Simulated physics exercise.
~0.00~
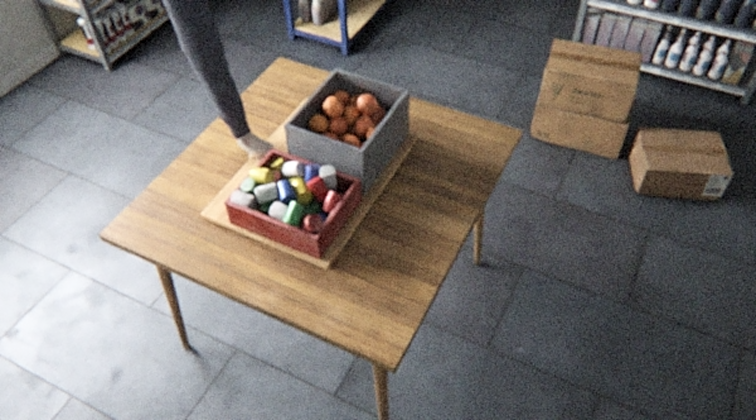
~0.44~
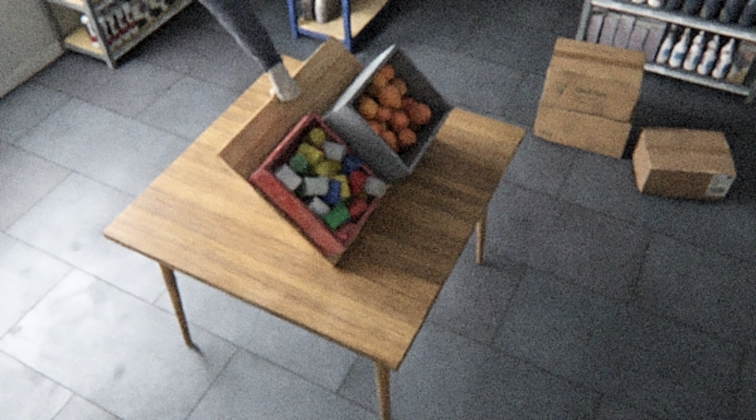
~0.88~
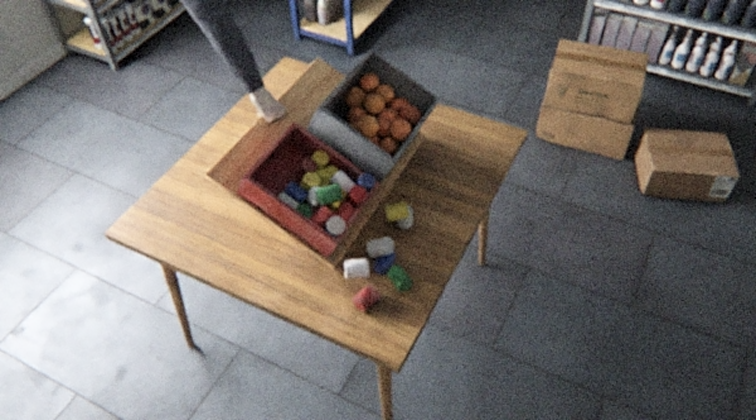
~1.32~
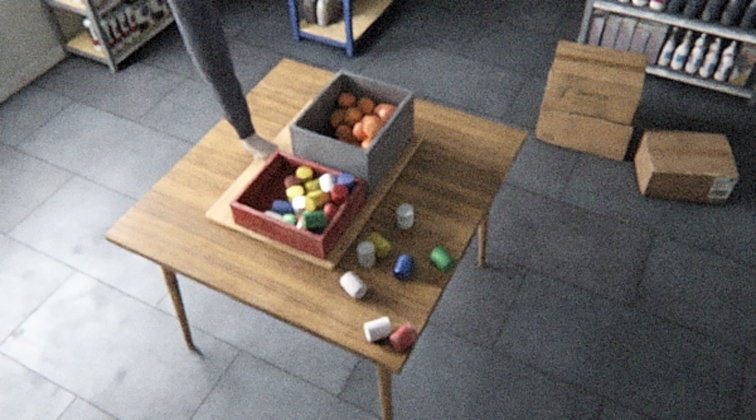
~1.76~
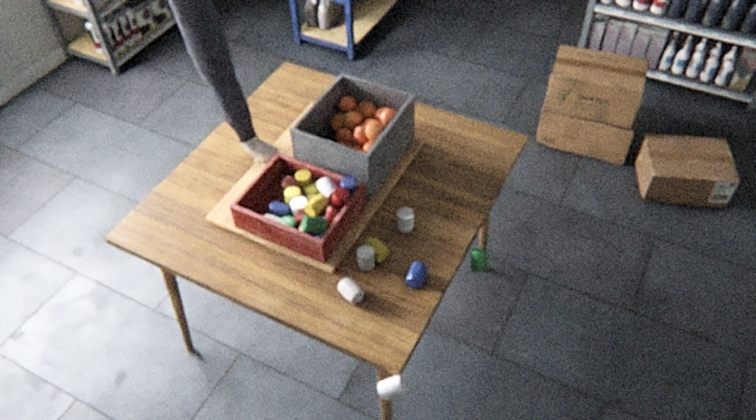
A plywood board carrying a grey tote of oranges and a red tote of colourful spice jars tips up steeply from the left beside a person's hand, then lowers flat; several jars spill rightward across the table and some drop off its edge, while the oranges stay in their tote.
